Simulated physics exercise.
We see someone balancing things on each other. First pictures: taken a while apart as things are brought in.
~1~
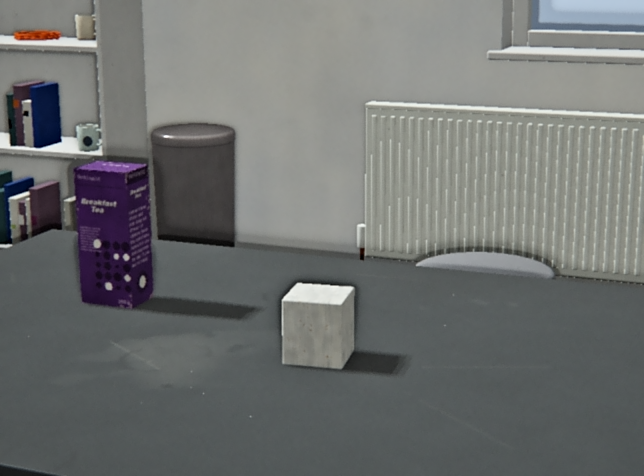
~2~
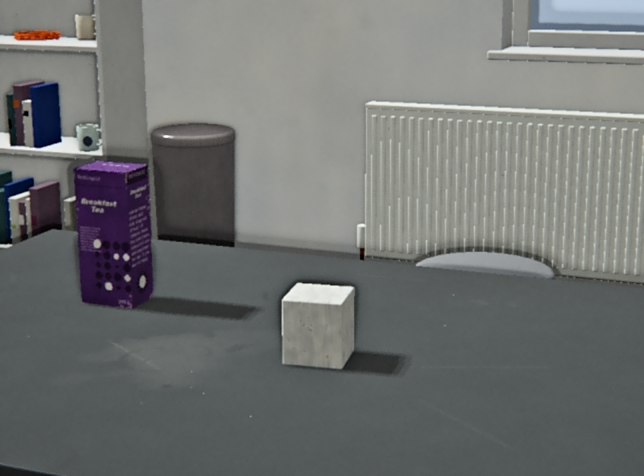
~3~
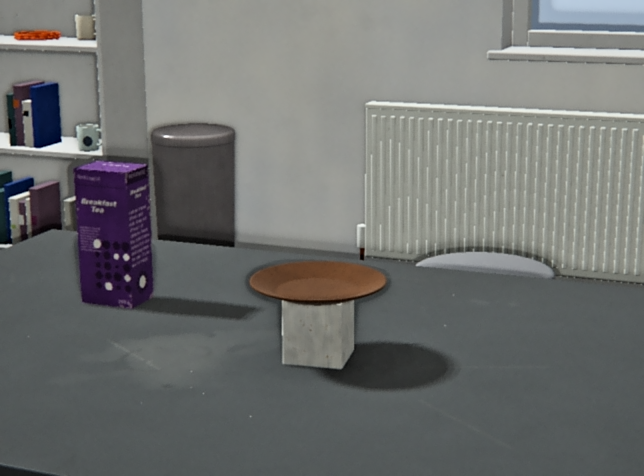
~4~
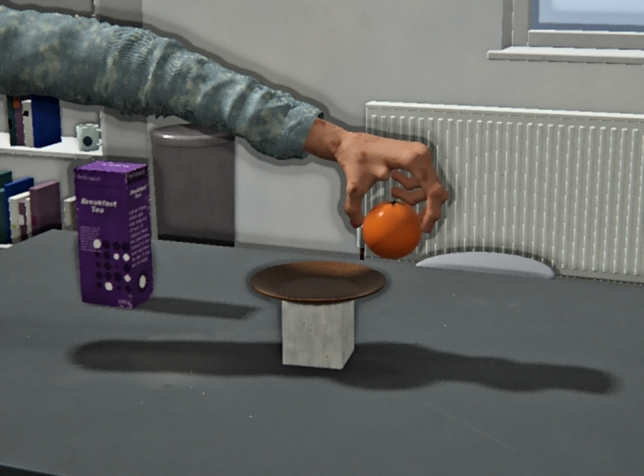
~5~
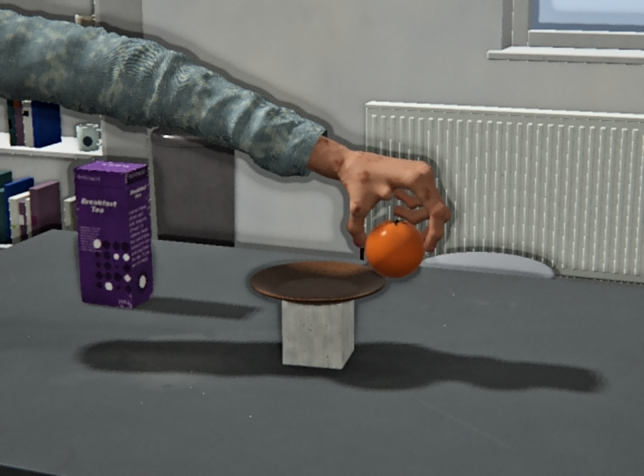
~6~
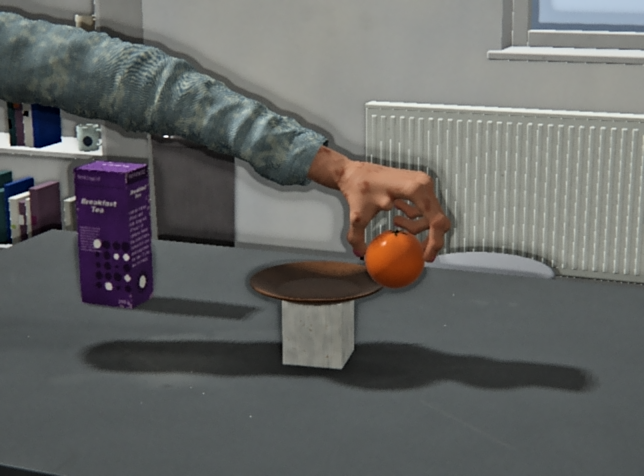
A hand lowers an orange tomato onto the right edge of a brown plate on a white block.
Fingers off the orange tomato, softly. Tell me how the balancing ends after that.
Pretty sure the pile is unstable there.
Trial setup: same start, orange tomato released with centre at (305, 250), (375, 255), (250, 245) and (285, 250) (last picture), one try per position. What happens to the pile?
Case one: Stable. Case two: Stable. Case three: Falls over. Case four: Stable.
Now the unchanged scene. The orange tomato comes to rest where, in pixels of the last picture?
The object finishes somewhere near (438, 346).
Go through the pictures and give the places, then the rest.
The last thing is not in view yet; purple carton (115, 234), in the first picture.
The last thing is not in view yet, in the second picture.
The last thing is not in view yet; white block (319, 325), in the third picture.
On its way; orange tomato (392, 229); purple carton (115, 234), in the fourth picture.
On its way; orange tomato (395, 248); brown plate (318, 286), in the fifth picture.
In place under the hand; orange tomato (395, 259); white block (319, 325), in the sixth picture.
Then, 0.30 s later than the last frame, orange tomato now fallen.
Then, 0.50 s later than the last frame, nothing new.
When it is over, fallen, orange tomato; the other 3 as before. End places, in pixels of the last picture, orange tomato near (438, 346). The pile gives way.
